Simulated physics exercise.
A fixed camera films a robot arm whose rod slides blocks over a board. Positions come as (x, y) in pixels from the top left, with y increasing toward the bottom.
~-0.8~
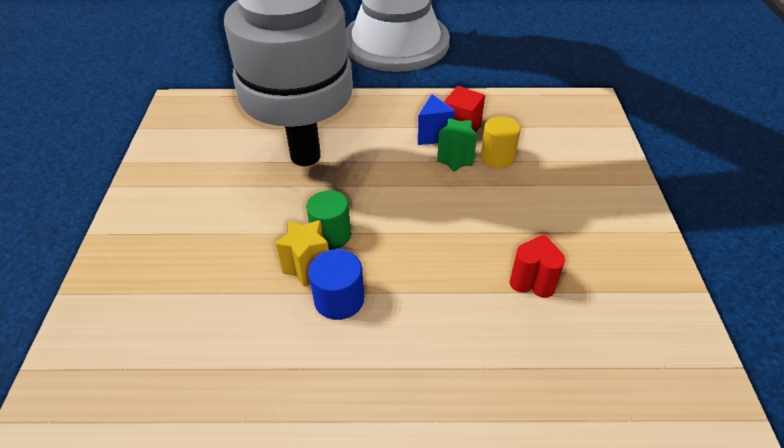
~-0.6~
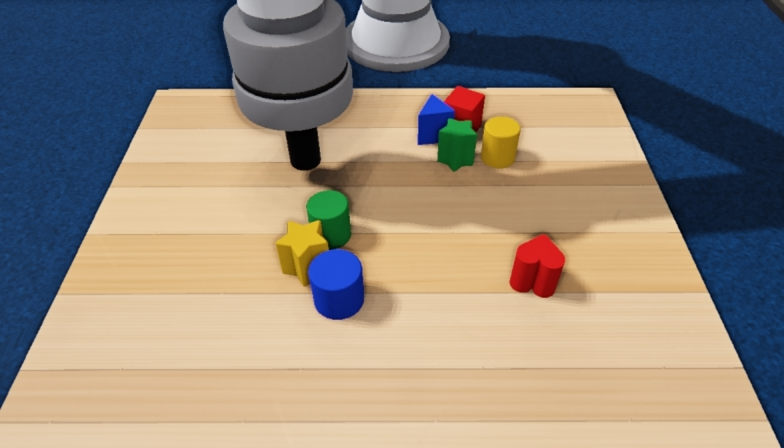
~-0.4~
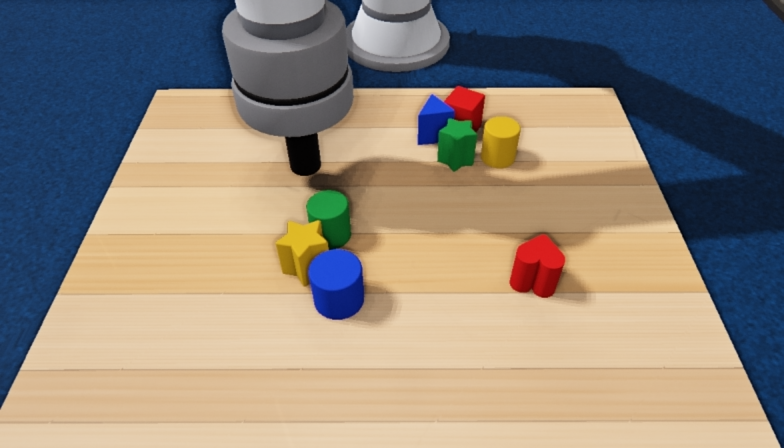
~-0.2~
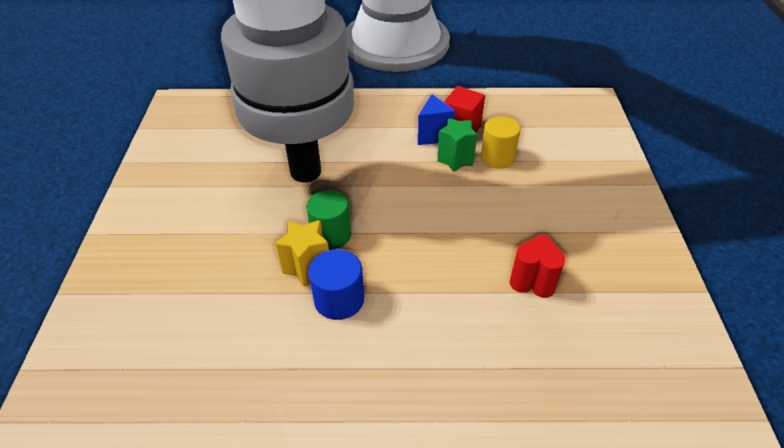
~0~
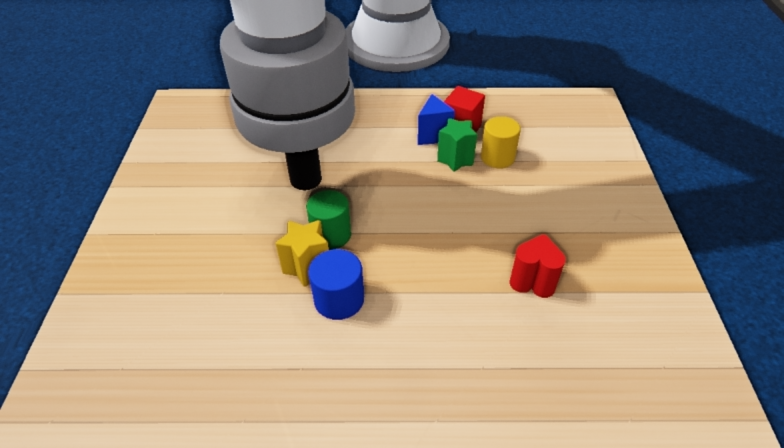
The clip shows a robotic arm with a black rod over a wooden board holding several colored blocks; the rod moves slightly toward the viewer, nearing the green cylinder and yellow star, while all the blocks stay still.
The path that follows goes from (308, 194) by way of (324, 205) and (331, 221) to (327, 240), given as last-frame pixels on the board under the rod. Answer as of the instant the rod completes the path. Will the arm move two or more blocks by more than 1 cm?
Yes, that is how it ends up.
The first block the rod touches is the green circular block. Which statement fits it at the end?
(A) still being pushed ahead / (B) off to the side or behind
Option A.
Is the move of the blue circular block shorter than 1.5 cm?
Answer: Yes.
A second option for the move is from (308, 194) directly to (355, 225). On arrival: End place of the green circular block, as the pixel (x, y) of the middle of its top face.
It ends at (339, 220).
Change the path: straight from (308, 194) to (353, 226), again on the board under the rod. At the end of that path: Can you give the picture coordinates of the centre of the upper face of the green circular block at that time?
It ends at (339, 222).
What follows on the original path. Halfway along, rod (327, 199); green circular block (329, 208).
At the end, rod (325, 226); yellow star block (298, 251), turned 60° clockwise; green circular block (336, 235); blue circular block (336, 273).
